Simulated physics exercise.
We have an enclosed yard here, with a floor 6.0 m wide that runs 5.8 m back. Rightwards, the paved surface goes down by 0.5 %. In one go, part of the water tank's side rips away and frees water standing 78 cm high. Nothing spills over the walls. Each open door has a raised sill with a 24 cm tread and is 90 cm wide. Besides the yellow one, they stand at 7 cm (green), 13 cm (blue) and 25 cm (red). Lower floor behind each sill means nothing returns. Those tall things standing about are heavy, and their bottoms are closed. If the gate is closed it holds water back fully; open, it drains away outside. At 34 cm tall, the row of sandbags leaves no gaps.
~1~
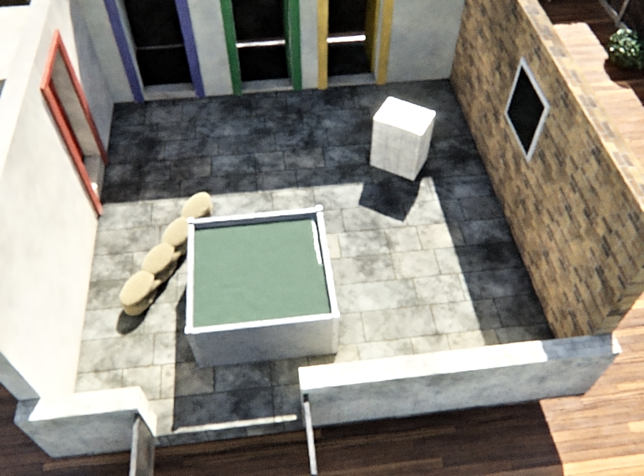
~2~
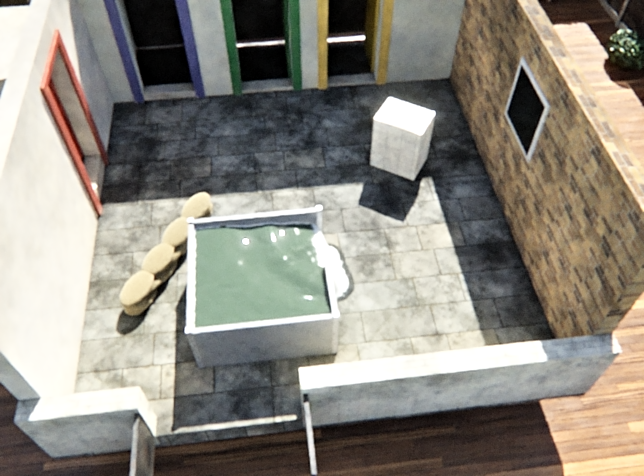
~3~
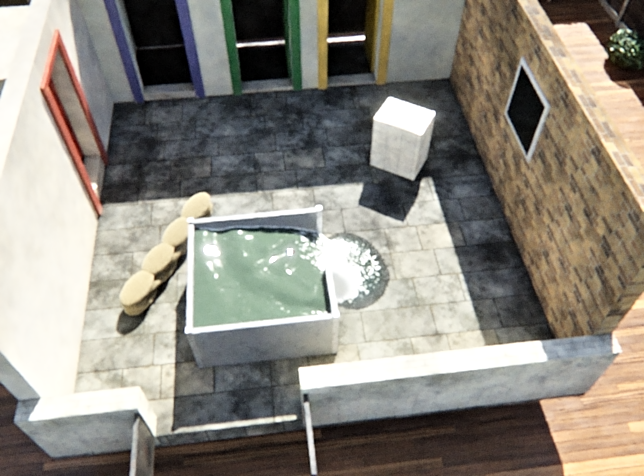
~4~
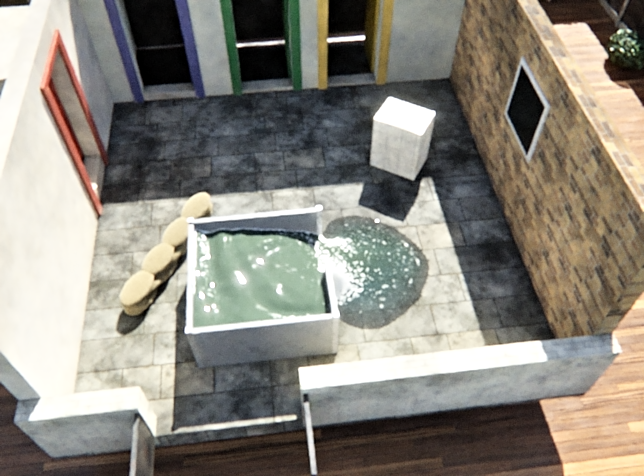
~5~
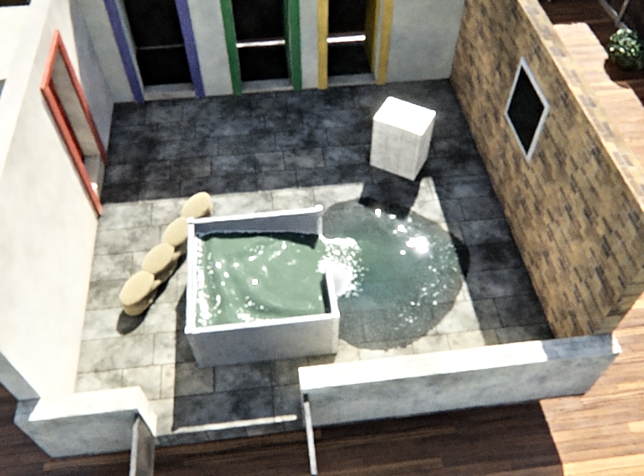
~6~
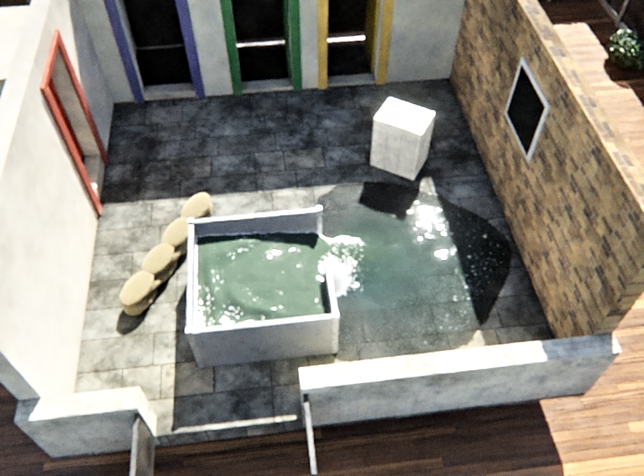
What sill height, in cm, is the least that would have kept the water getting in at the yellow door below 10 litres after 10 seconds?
The least height is about 7.5 cm.
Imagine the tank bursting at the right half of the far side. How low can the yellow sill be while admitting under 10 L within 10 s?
You'd want it roughly 19 centimetres tall.
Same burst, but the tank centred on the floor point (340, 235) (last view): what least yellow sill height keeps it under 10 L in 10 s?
Then about 8.0 centimetres at the least.
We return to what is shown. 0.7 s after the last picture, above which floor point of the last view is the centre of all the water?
The water is centred around (338, 282) in the last picture's pixels.
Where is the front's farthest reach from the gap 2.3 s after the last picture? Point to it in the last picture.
Around (447, 79).
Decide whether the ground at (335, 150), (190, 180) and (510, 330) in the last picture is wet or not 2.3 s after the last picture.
Status: Submerged / clear / submerged.
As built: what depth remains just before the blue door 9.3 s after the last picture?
The depth there is around 6.0 cm.
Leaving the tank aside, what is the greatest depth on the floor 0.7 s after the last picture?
About 38 cm at most.
Then, 0.7 s after the last picture water covers 30 % of the floor, deepest (38 cm) near (328, 271); it has not reached the yellow door.
Then, 2.3 s after the last picture water covers 40 % of the floor, deepest (24 cm) near (328, 271); 9 cm at the yellow door, 0 litres in over its 5 cm sill.
Then, 9.3 s after the last picture water covers 95 % of the floor, deepest (12 cm) near (144, 278); 6 cm at the yellow door, 34 litres in over its 5 cm sill.
At the yellow door as built, the water peaked near 9 cm, 2.3 s after the last picture.
Run again over the same 10 s with other heights there, 22 litres in over 6 cm, 5 litres over 8.5 cm. The limit of 10 litres is kept from about 7.5 cm up.
